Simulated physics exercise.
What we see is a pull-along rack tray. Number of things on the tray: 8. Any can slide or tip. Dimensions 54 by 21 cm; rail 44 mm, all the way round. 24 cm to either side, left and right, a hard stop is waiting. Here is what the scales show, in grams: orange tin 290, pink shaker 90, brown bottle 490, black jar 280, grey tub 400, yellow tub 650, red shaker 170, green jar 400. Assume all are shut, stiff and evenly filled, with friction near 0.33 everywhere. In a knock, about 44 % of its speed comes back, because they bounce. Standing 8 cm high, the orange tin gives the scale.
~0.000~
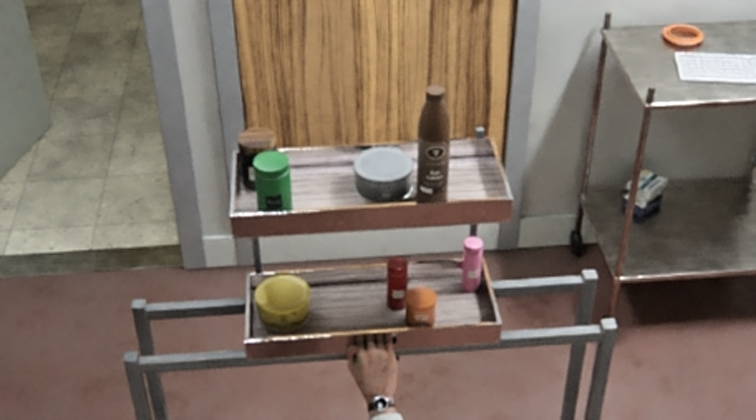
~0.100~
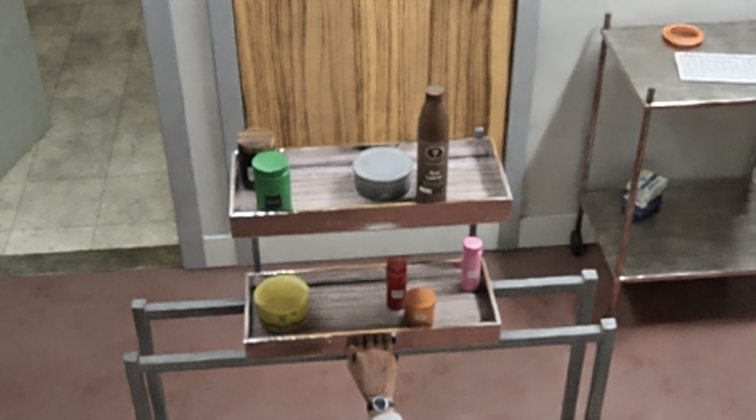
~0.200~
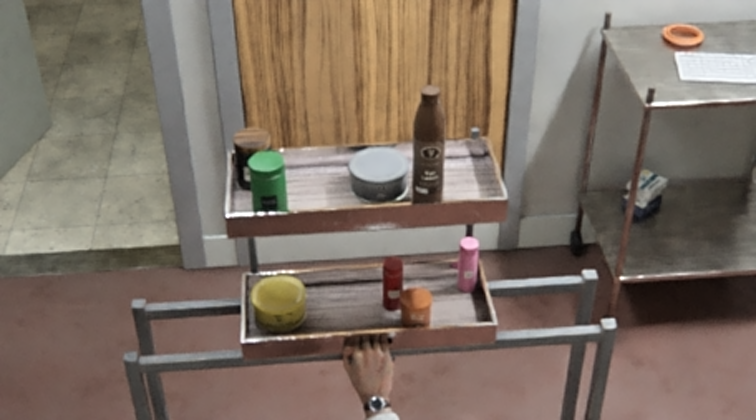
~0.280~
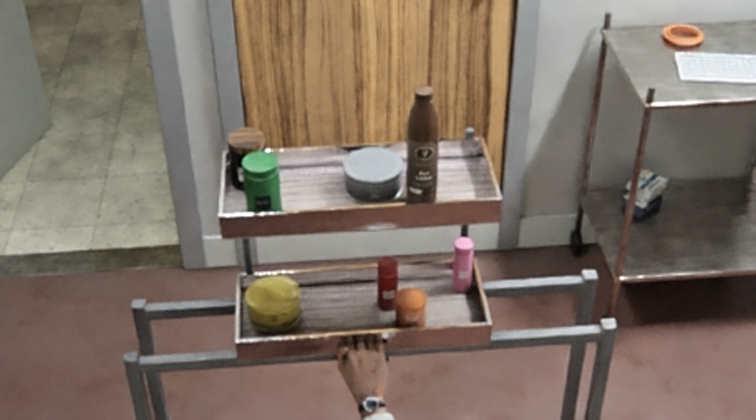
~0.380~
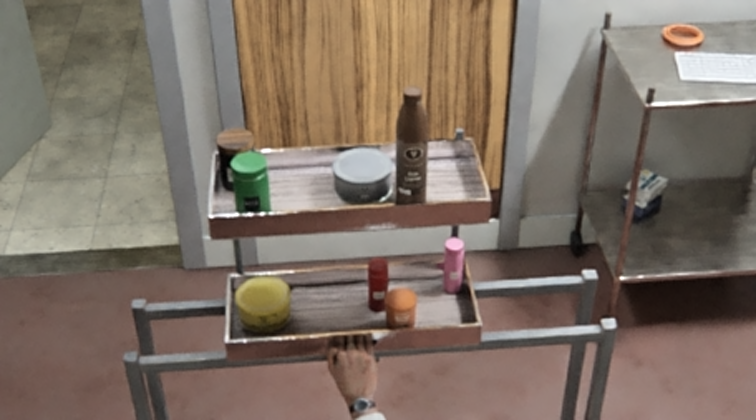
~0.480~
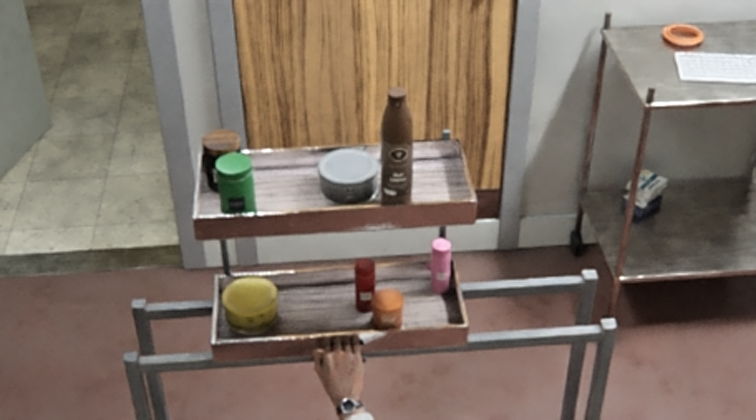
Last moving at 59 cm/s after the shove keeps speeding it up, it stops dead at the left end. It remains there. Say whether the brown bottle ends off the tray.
At the end the brown bottle is still aboard.
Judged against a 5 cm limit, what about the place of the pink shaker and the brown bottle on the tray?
First the pink shaker: It departs its position; then the brown bottle: It departs its position.
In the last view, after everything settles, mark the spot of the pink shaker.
Near (303, 290).
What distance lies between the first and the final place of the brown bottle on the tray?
Roughly 17 centimetres.
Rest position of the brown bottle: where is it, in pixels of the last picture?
It ends up at about (245, 202).
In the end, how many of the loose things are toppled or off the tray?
My answer is 2.
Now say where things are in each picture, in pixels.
In the first frame, tray midway; brown bottle (434, 148); orange tin (420, 311).
In the second frame, tray midway; black jar (258, 159); grey tub (383, 175).
In the third frame, tray 1 cm left; yellow tub (279, 304); red shaker (393, 284).
In the fourth frame, tray 2 cm left; green jar (263, 187); orange tin (411, 311).
In the fifth frame, tray 4 cm left; pink shaker (453, 266); black jar (237, 160).
In the sixth frame, tray 7 cm left; brown bottle (397, 150); grey tub (349, 177).
By 0.88 s, tray 24 cm left; brown bottle 2 cm from its spot near (302, 155); pink shaker 2 cm from its spot; red shaker 2 cm from its spot.
By 1.08 s, tray 24 cm left; brown bottle tilted 21° near (274, 156); pink shaker tilted 17°; red shaker 5 cm from its spot.
By 1.38 s, tray 24 cm left; brown bottle on its side near (244, 199); pink shaker tilted 71°; red shaker 5 cm from its spot.
When it is over (1.9 s), lying over on the tray, pink shaker and brown bottle; the other 6 within 5 cm of the start. In the last view, brown bottle near (245, 202).
